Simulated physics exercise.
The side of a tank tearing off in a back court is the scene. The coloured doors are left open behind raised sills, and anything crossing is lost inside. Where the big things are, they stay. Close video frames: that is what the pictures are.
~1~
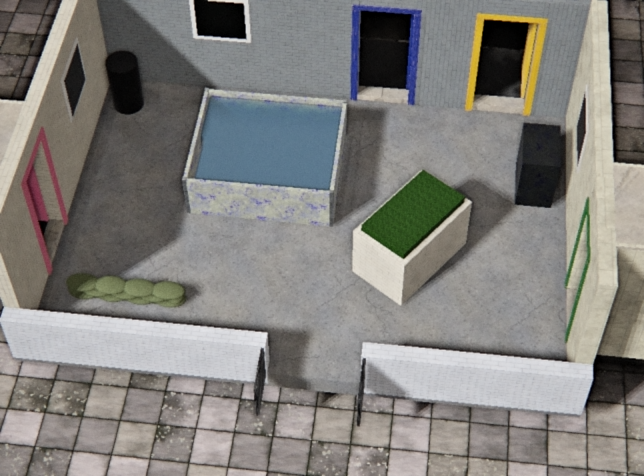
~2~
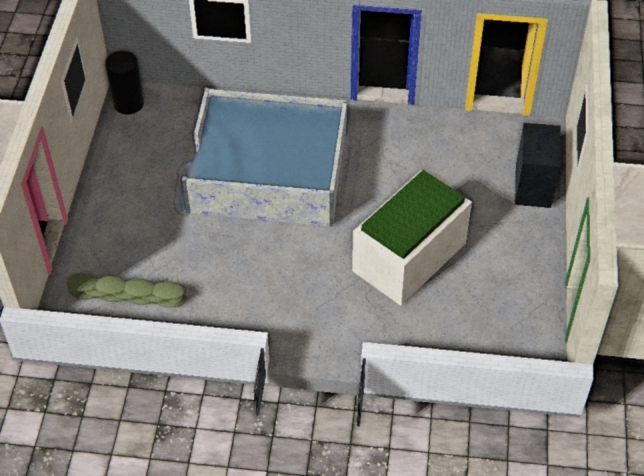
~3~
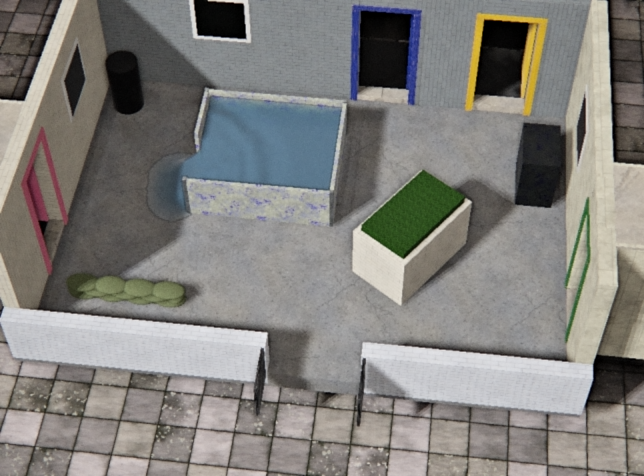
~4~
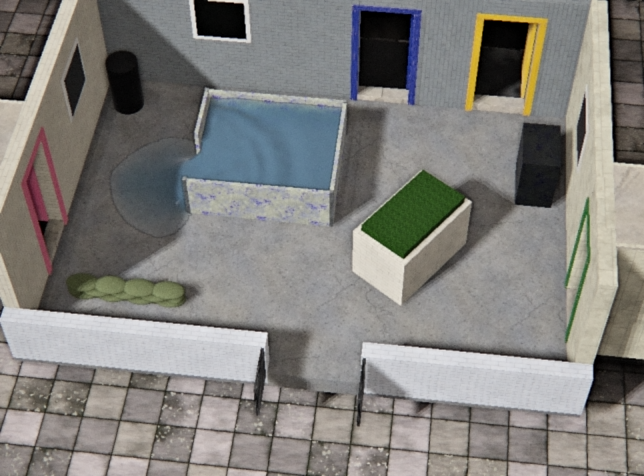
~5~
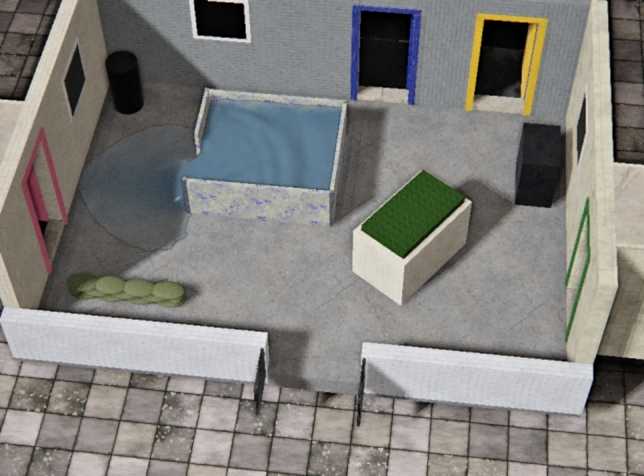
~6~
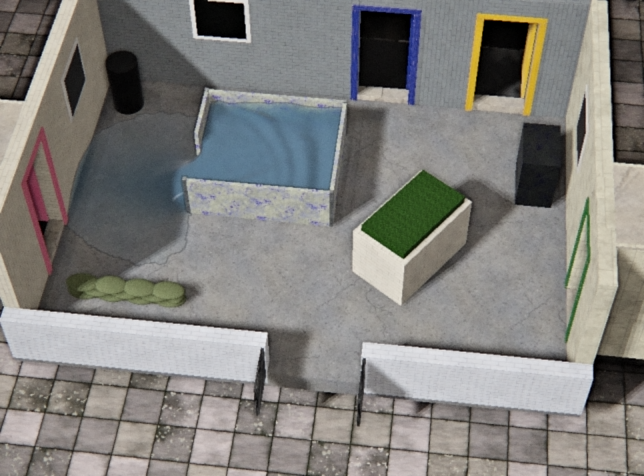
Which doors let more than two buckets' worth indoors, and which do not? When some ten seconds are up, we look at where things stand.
In the end the blue door will most likely keep inside the limit; the yellow door will most likely keep inside the limit; the green door will most likely go past the limit; the pink door will most likely go past the limit.
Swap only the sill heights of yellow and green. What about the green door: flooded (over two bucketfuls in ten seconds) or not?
Result: Green door comes in below.
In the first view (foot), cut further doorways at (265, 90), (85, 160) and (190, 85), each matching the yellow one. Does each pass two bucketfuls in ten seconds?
In order: Falls short, exceeds it, falls short.
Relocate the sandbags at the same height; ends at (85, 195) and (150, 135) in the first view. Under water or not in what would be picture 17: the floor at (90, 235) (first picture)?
Verdict there: Submerged.
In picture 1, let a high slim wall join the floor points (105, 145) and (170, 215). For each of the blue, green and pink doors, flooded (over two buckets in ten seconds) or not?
The blue one falls short, the green one falls short and the pink one falls short.
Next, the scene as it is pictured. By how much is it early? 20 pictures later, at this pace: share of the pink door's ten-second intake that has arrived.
Close to 60 out of every hundred.
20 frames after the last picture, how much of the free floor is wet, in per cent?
My estimate is close to 45 per cent.
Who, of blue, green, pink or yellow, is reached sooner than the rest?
It's the pink-painted one.
A moment on, water covers 20 % of the floor; the blue door not reached, the yellow door not reached, the green door not reached, the pink door under two buckets in.
Next, water covers 25 % of the floor; the blue door not reached, the yellow door not reached, the green door not reached, the pink door over two buckets in.
Then, water covers 45 % of the floor; the blue door not reached, the yellow door not reached, the green door not reached, the pink door over two buckets in.
Later, water covers 80 % of the floor; the blue door wet at the sill, nothing in, the yellow door wet at the sill, nothing in, the green door wet at the sill, nothing in, the pink door far over two buckets in.
In the end, water covers 95 % of the floor; the blue door wet at the sill, nothing in, the yellow door wet at the sill, nothing in, the green door over two buckets in, the pink door far over two buckets in.
